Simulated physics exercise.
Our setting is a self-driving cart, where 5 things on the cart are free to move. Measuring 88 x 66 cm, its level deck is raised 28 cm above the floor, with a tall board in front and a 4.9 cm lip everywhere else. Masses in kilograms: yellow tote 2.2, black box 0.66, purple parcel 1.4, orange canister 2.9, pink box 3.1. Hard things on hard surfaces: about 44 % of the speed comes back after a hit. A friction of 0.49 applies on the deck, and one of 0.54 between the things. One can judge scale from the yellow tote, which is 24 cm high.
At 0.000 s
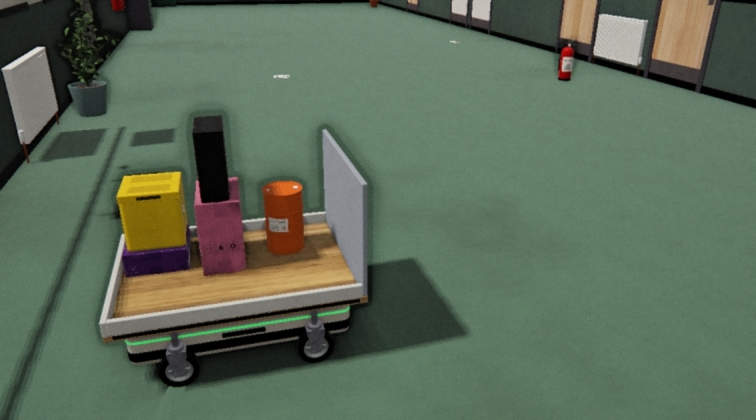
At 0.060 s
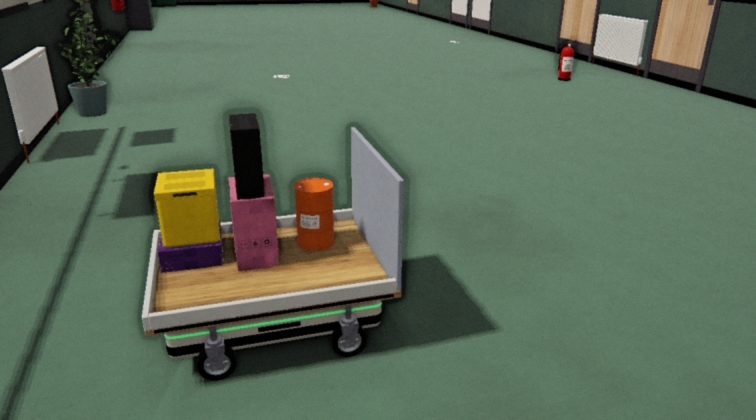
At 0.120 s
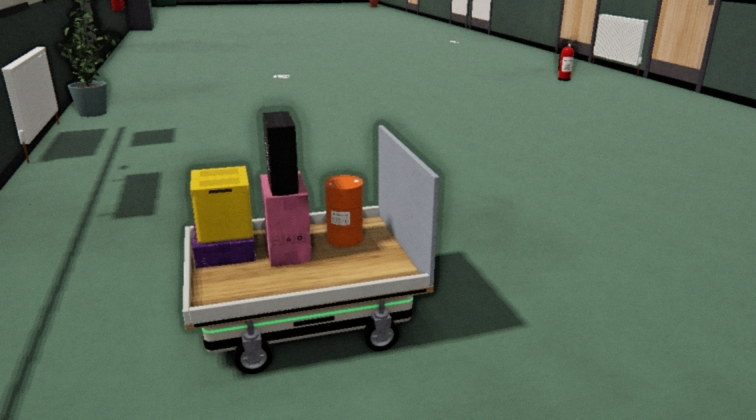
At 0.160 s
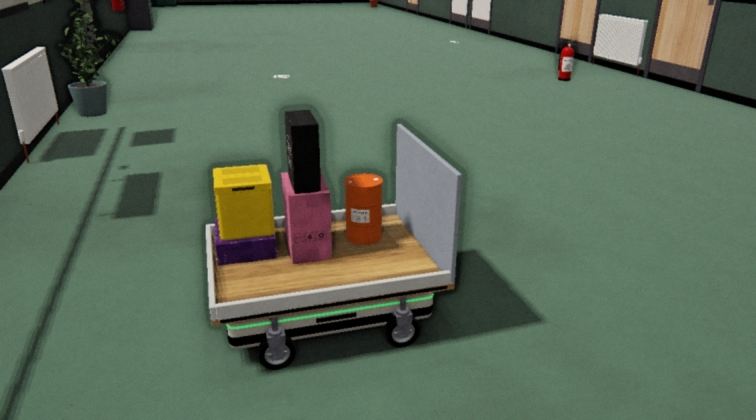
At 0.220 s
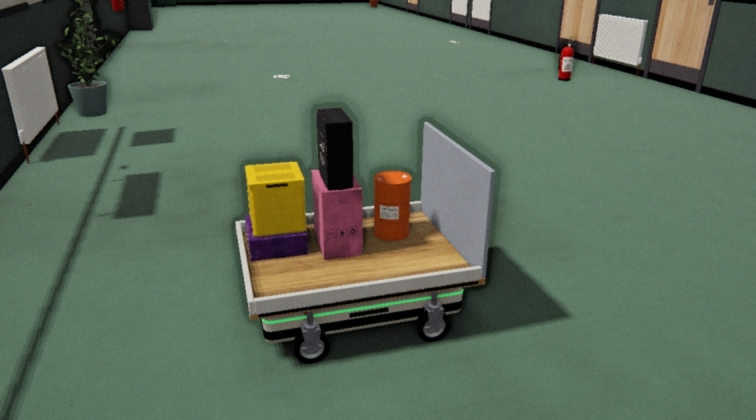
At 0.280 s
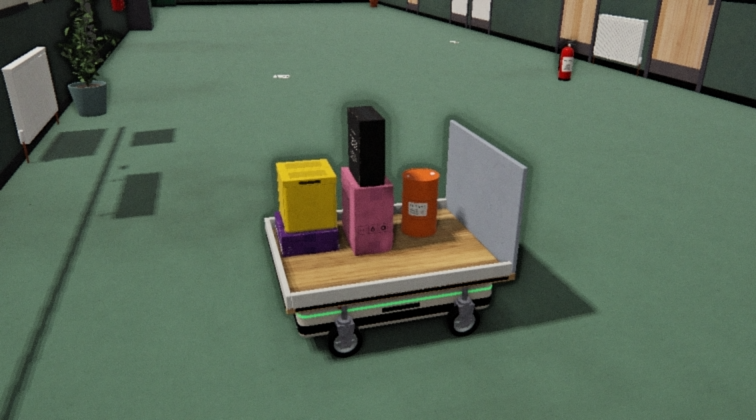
A cart carrying stacked boxes and an orange canister rolls rightward across a green floor.
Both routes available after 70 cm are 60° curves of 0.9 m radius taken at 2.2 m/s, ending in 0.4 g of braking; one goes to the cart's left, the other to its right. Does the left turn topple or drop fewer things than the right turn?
Yes.
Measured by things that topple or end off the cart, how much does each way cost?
Turn left = 1, turn right = 3.
Turning left. Around 0.58 s, 128 cm covered, turned 27°; black box shifted 6 cm near (488, 126); orange canister shifted 17 cm; pink box shifted 5 cm.
Around 0.88 s, 194 cm covered, turned 60°; black box shifted 16 cm near (520, 98); orange canister at 15° to upright; pink box shifted 12 cm.
Around 1.78 s, 256 cm covered, turned 60°, stopped; black box on its side near (519, 84); orange canister shifted 30 cm; pink box shifted 12 cm.
Finally (3.1 s), on their side or leaning hard on the cart, black box; not toppled but over 10 cm from the start, orange canister and pink box; the other 2 still in place (within 10 cm). Final places as that camera would see them, yellow tote near (481, 118), black box near (480, 122).
Turning right instead, yellow tote, black box and orange canister tipped over or off the cart, 3 of 5 in all.
